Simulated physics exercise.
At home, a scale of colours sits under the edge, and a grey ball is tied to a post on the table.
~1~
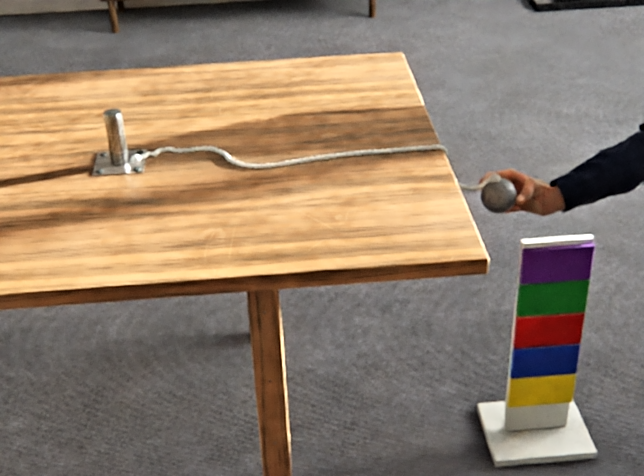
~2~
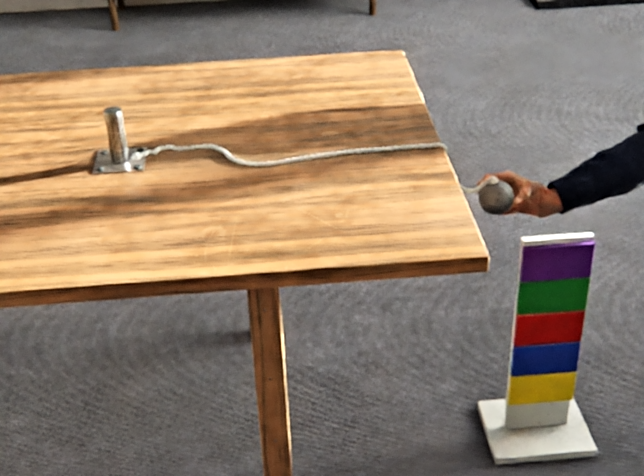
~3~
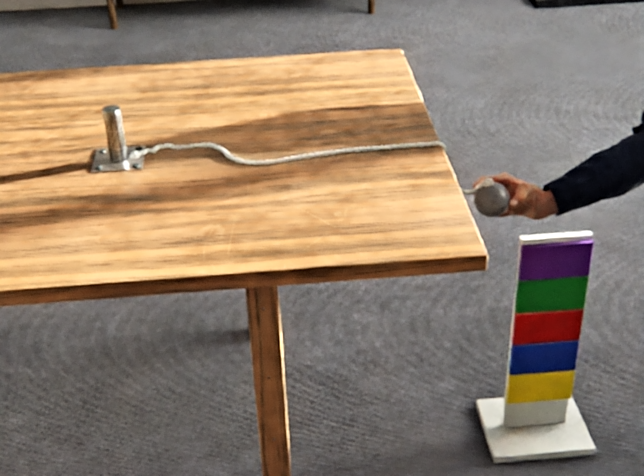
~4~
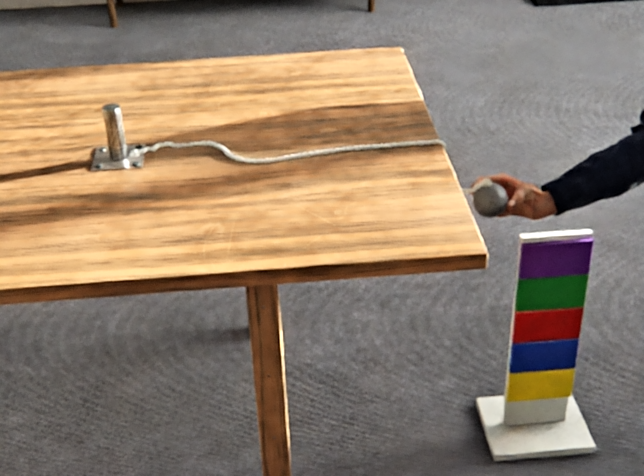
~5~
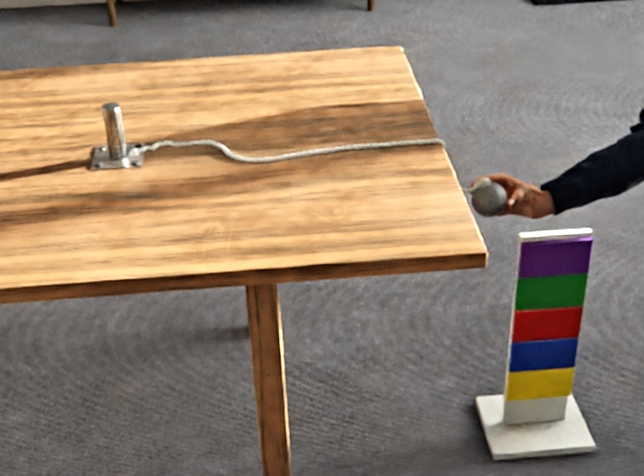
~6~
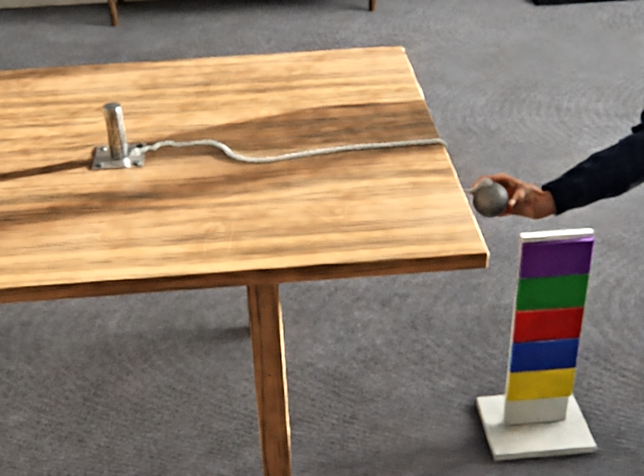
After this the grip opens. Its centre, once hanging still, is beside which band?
Beside the purple band.
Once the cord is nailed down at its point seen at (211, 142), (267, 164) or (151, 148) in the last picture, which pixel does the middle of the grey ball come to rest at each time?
Taking the tries in turn: (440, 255), (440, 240) and (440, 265).
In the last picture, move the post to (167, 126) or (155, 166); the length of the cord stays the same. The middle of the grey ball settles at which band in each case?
The first case gives green, the second gives green.
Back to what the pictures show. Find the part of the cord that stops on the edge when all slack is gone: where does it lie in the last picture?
It is around (409, 143).
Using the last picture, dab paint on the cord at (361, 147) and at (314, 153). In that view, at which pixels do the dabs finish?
You'll find the first mark at (396, 146) and the second mark at (347, 148).
Soon after, ball near (425, 269); level with purple.
After that, ball near (453, 264); level with purple.
In the end, ball near (439, 268); level with purple. Its middle rests at the purple band.
